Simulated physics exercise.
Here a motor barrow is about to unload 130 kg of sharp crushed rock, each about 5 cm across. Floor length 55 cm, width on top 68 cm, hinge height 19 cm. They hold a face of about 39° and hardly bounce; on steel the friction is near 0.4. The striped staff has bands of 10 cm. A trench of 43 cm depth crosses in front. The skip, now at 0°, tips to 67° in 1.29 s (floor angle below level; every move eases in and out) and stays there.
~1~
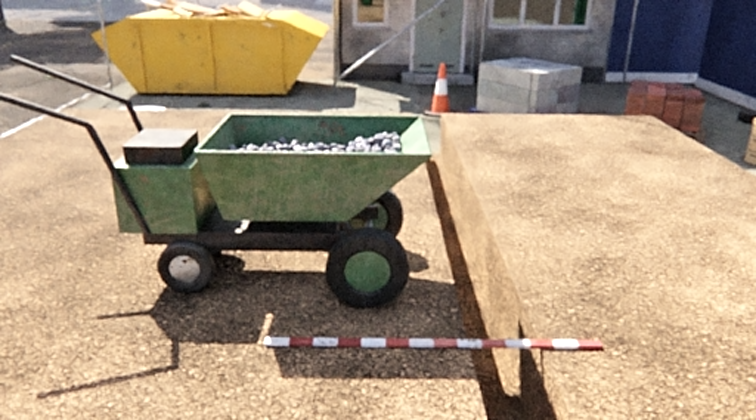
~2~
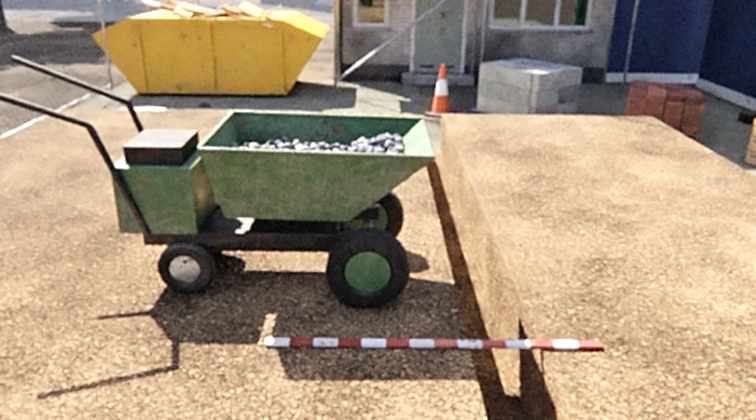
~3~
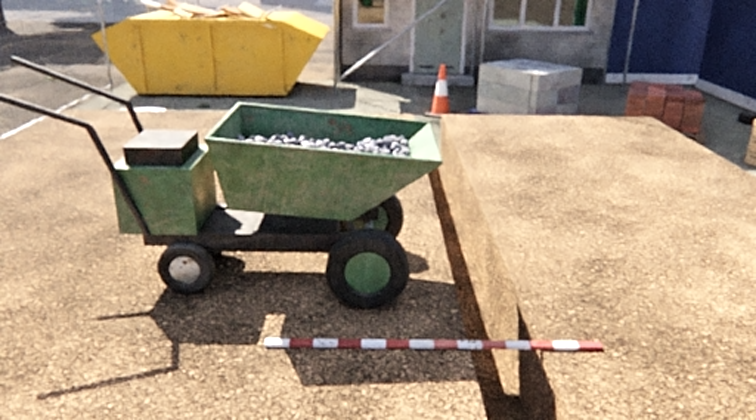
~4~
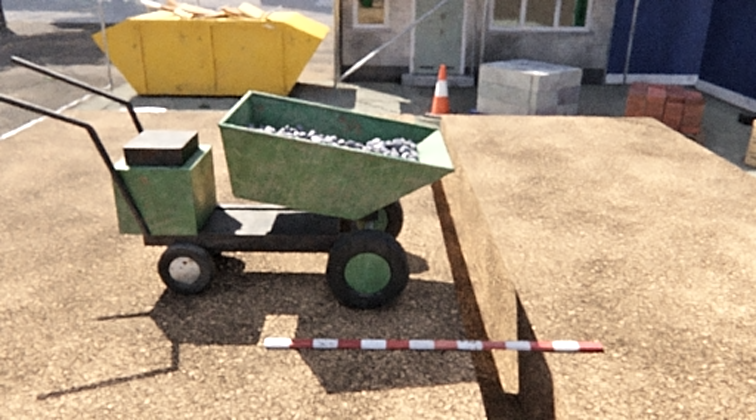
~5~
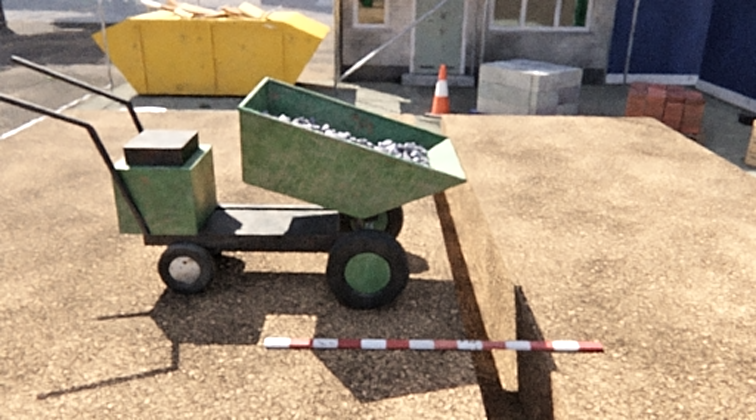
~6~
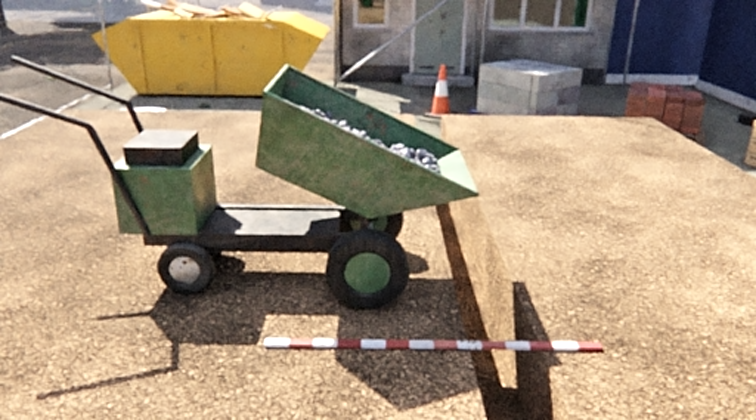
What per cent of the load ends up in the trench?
Some 56 per cent of it.
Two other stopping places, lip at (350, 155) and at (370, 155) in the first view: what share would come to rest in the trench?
First some 75, then 100 per cent.
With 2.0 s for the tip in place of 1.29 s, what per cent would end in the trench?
In that case some 60 per cent.
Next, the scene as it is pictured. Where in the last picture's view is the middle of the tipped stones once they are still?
Near (502, 324).
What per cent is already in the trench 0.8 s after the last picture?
About 10 per cent by then.
Then, 0.4 s after the last picture the floor is at 57°, 100 % in the skip; the foremost stones are at (478, 228).
Then, 0.8 s after the last picture the floor is at 67°, 80 % in the skip, 10 % in the trench, 10 % past the trench; the foremost stones are at (537, 270).
Then, 1.2 s after the last picture the floor is at 67°, 35 % in the skip, 21 % in the trench, 45 % past the trench; the foremost stones are at (622, 276).
Then, 3.2 s after the last picture the floor is at 67°, 0 % in the skip, 56 % in the trench, 44 % past the trench; the foremost stones are at (645, 273).
